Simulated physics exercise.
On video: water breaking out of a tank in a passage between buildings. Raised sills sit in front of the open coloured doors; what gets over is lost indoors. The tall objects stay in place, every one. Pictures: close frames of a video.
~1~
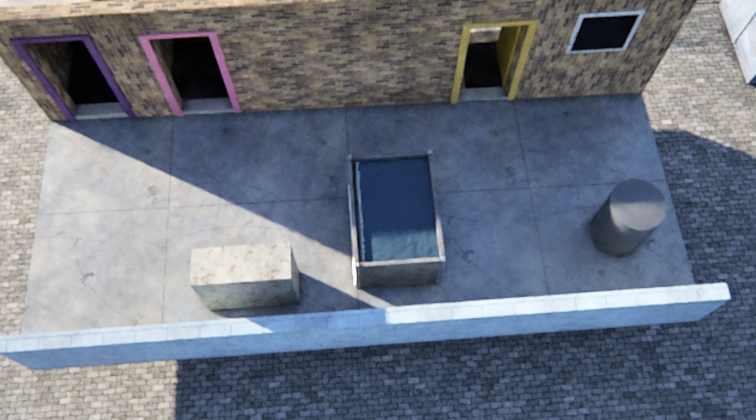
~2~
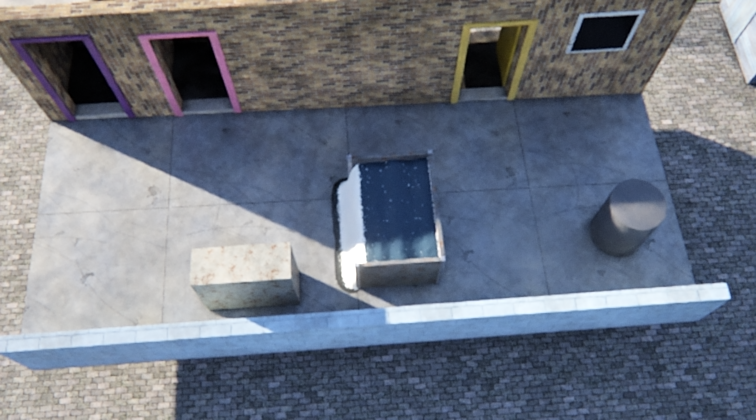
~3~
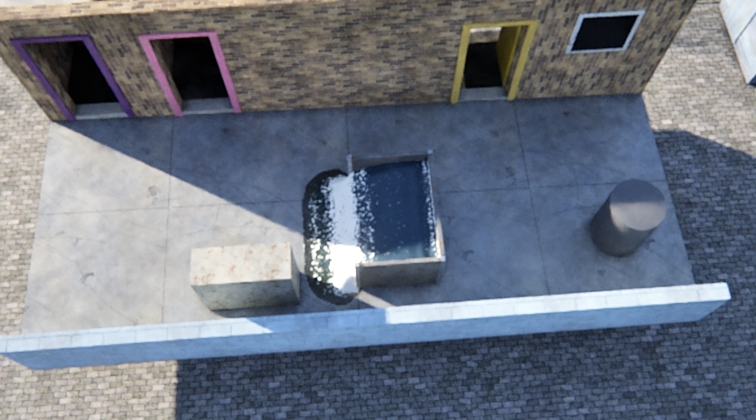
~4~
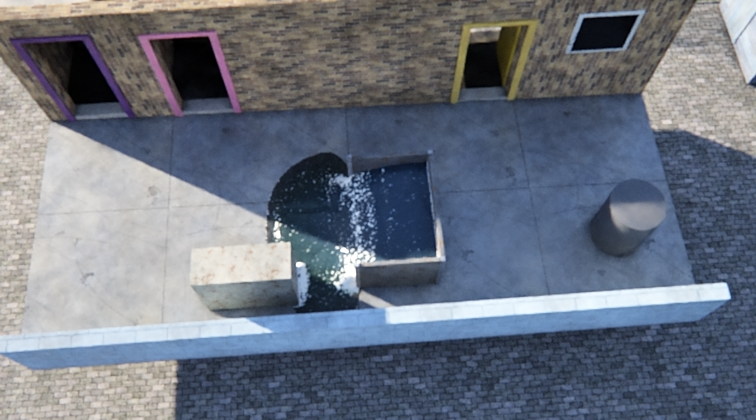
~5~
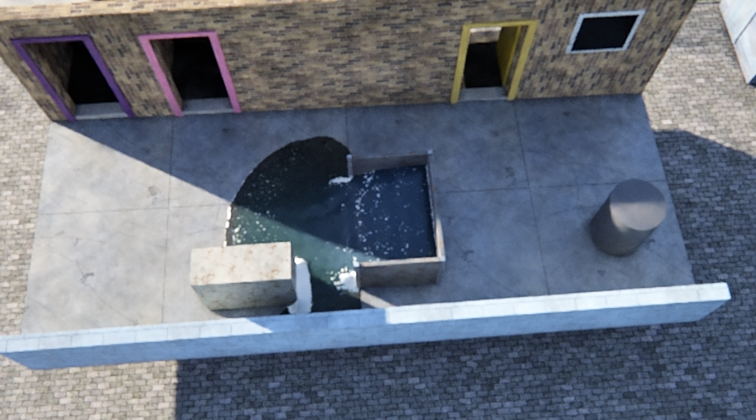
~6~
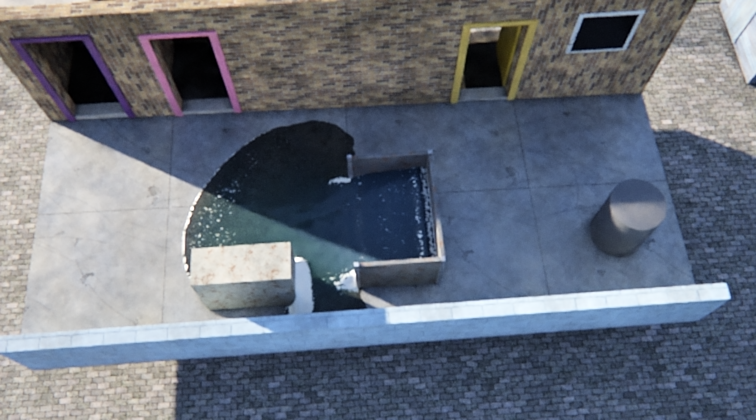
The video shows an open tank of water in a paved passage between buildings; its left side gives way, and water pours out, spreading leftward across the ground in a widening dark curve and reaching around a pale rectangular block.
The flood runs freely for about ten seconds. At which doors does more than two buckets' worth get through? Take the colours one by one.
In the end the pink door will not top two buckets. The purple door will not top two buckets. The yellow door will not top two buckets.
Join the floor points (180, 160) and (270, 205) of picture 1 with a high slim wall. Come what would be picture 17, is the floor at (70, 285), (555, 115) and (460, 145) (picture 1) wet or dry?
Lab note - point 1: Inundated; point 2: Parched; point 3: Parched.
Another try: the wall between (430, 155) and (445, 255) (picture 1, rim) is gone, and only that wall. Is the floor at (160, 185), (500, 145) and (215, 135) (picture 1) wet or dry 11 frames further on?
Bone-dry, submerged, bone-dry.
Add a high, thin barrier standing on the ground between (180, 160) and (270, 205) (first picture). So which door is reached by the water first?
Answer - the pink one.
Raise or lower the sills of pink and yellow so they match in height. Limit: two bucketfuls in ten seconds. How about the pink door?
The pink one exceeds the limit.
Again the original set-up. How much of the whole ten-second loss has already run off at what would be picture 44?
It should be close to 90 percent by then.
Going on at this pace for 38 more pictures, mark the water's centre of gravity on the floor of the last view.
The water centres close to (290, 213).
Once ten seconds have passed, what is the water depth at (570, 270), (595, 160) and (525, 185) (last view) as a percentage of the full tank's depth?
Estimate: 2, 2, 2 %.
A moment on, water covers 45 % of the floor; the pink door wet at the sill, nothing in, the purple door not reached, the yellow door not reached.
Next, water covers 55 % of the floor; the pink door wet at the sill, nothing in, the purple door wet at the sill, nothing in, the yellow door not reached.
Then, water covers 60 % of the floor; the pink door under two buckets in, the purple door wet at the sill, nothing in, the yellow door not reached.
Later, water covers 65 % of the floor; the pink door under two buckets in, the purple door wet at the sill, nothing in, the yellow door wet at the sill, nothing in.
In the end, water covers 60 % of the floor; the pink door under two buckets in, the purple door wet at the sill, nothing in, the yellow door wet at the sill, nothing in.
